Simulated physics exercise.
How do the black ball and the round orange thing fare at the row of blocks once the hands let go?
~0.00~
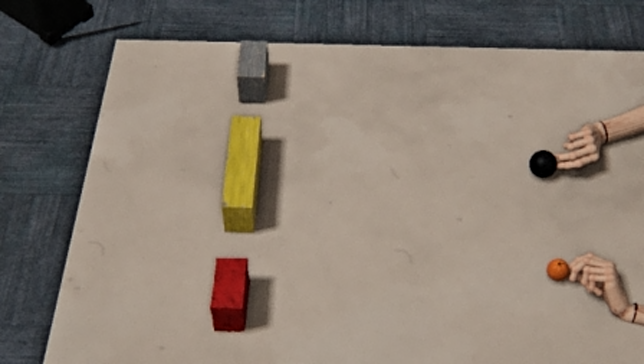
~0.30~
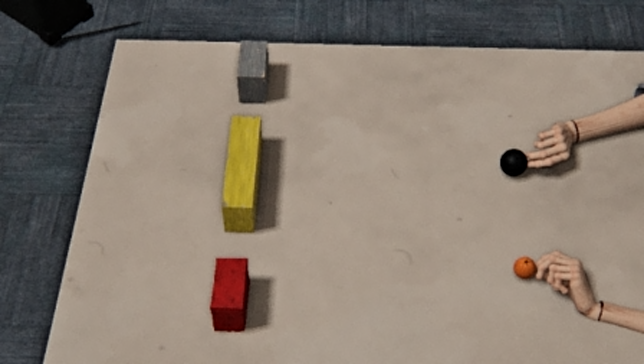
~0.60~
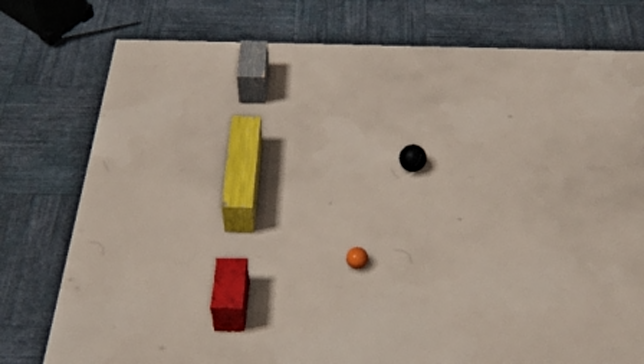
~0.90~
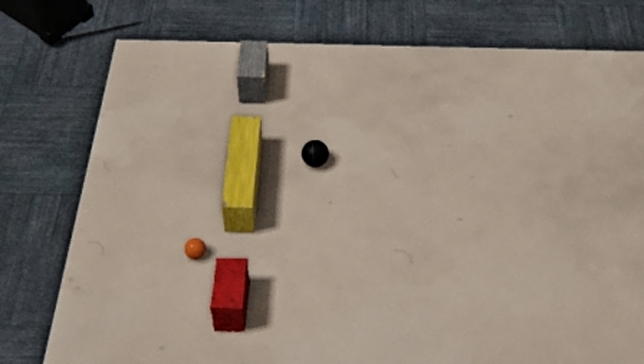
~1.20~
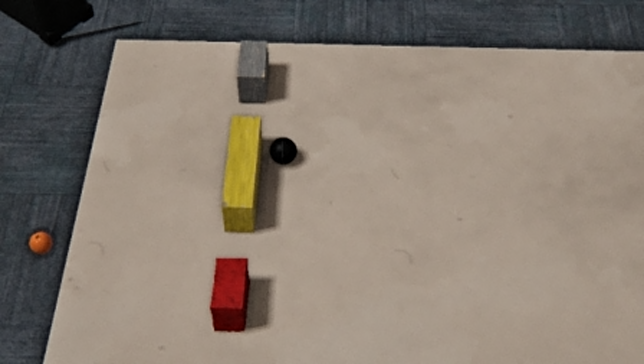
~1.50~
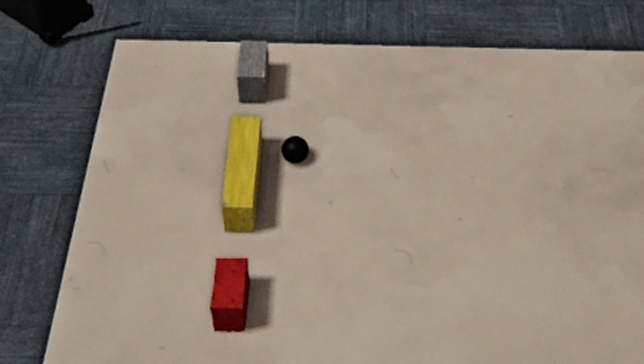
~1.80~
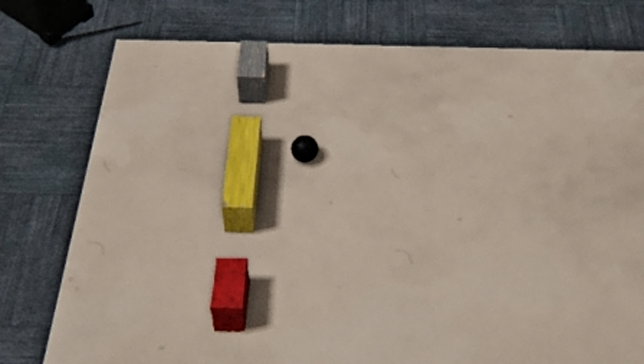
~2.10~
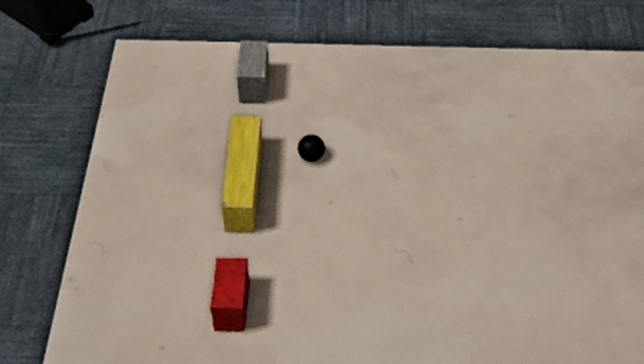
The black ball hits the yellow block and rolls back a little, while the orange one passes through the gap between the yellow and red blocks.
A black ball and a smaller, round orange thing are pushed leftward by two hands reaching in from the right, across a pale surface seen from above with blue-grey carpet around it. Ahead stand a grey block at the top, a long yellow block in the middle and a red block at the bottom, with gaps between them. The hands let go and both roll on. The orange one slips between the yellow and red blocks, passes the left edge and leaves view. The black ball meets the yellow block, rolls back a little to the right and ends beside it.
